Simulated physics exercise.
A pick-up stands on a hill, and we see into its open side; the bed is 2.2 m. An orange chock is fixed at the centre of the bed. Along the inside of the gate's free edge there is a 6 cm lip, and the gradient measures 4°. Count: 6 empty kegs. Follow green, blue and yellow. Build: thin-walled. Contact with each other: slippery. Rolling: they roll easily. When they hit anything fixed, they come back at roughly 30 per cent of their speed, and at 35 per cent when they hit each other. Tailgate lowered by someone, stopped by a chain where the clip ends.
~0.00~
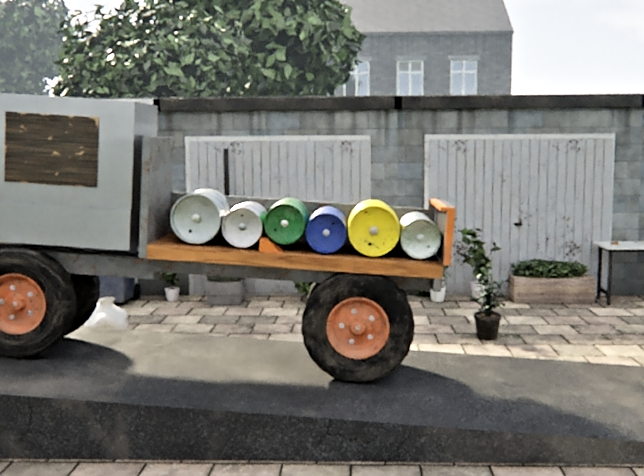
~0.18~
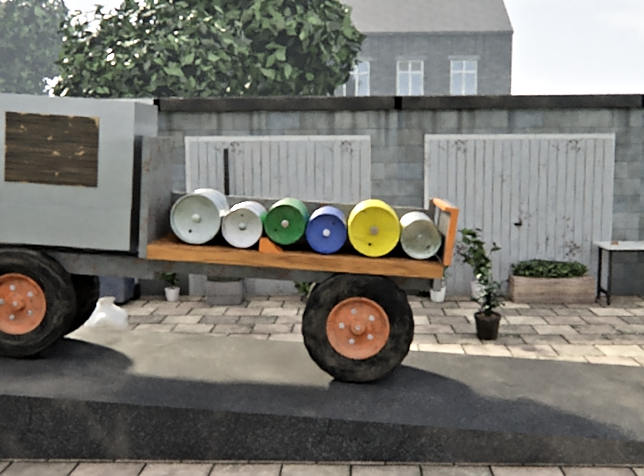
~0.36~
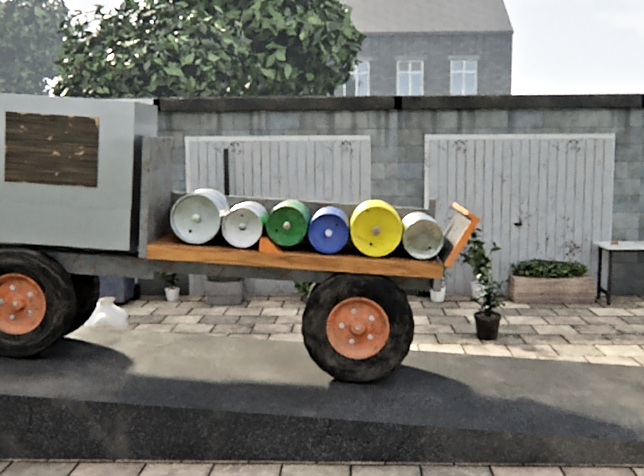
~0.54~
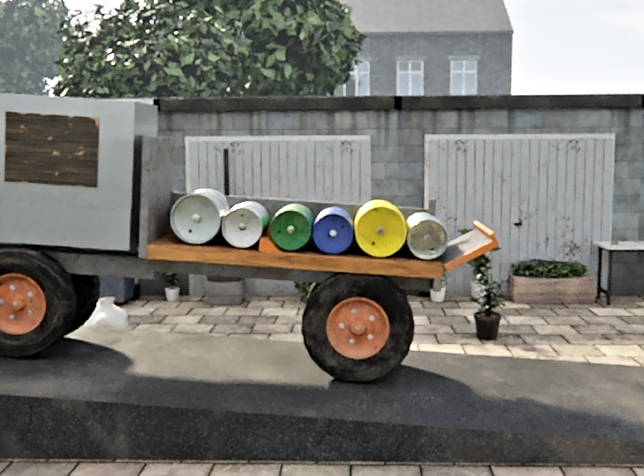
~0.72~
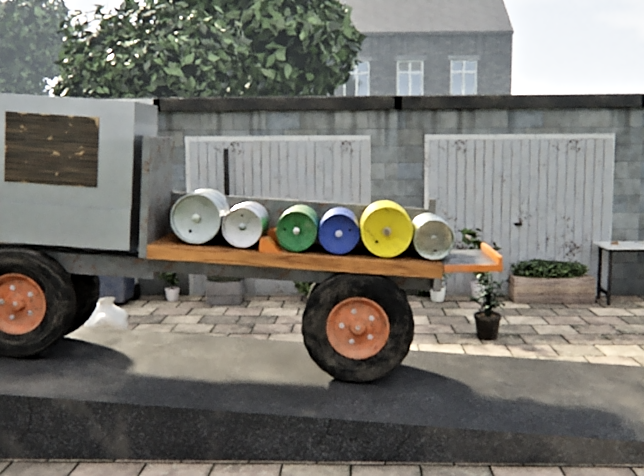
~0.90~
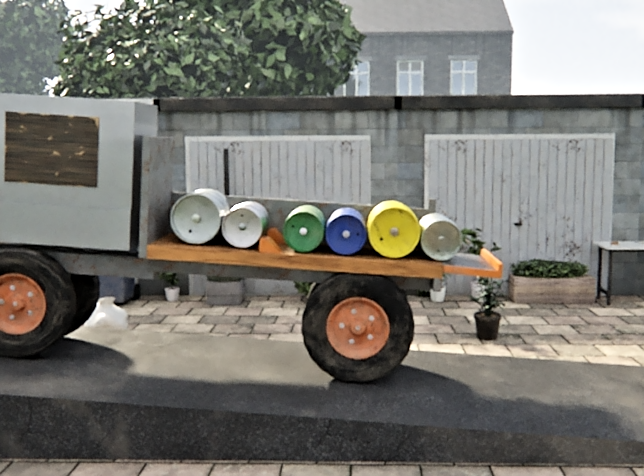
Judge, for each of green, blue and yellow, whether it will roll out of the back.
In the end green: In. Blue: In. Yellow: In.
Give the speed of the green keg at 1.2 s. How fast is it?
Near 0.4 m/s at that time.
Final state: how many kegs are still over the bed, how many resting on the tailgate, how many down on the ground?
Final counts, in the order asked: 5, 1, 0.
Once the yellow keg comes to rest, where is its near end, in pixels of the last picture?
(439, 235).
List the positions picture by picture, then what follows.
In the first picture, green (285, 224), blue (326, 233), yellow (374, 231); gate 86° above level, tip at (451, 210); 6 of the 6 make up the bottom layer on the bed.
In the second picture, green (285, 224), blue (326, 233), yellow (374, 231); gate 82° above level, tip at (455, 211).
In the third picture, green (287, 226), blue (329, 233), yellow (376, 231); gate 59° above level, tip at (476, 219).
In the fourth picture, green (291, 230), blue (333, 234), yellow (381, 231); gate 27° above level, tip at (495, 243).
In the fifth picture, green (296, 231), blue (339, 234), yellow (387, 232); gate 1° above level, tip at (500, 268).
In the sixth picture, green (303, 232), blue (346, 234), yellow (394, 232); gate 6° below level, tip at (499, 274).
Then, 1.2 s in, green is on the bed, 95 cm short of the hinge, rolling right; blue is on the bed, 60 cm short of the hinge, rolling right; yellow is on the bed, 25 cm short of the hinge, rolling right; 0 of 6 are out.
Then, 1.5 s in, green is on the bed, 80 cm short of the hinge, rolling right; blue is on the bed, 50 cm short of the hinge, rolling right; yellow is on the bed, 10 cm short of the hinge, rolling right; 0 of 6 are out.
In the end (1.9 s), green is on the bed, 70 cm short of the hinge; blue is on the bed, 40 cm short of the hinge; yellow is on the bed, 5 cm short of the hinge; 0 of 6 are out.
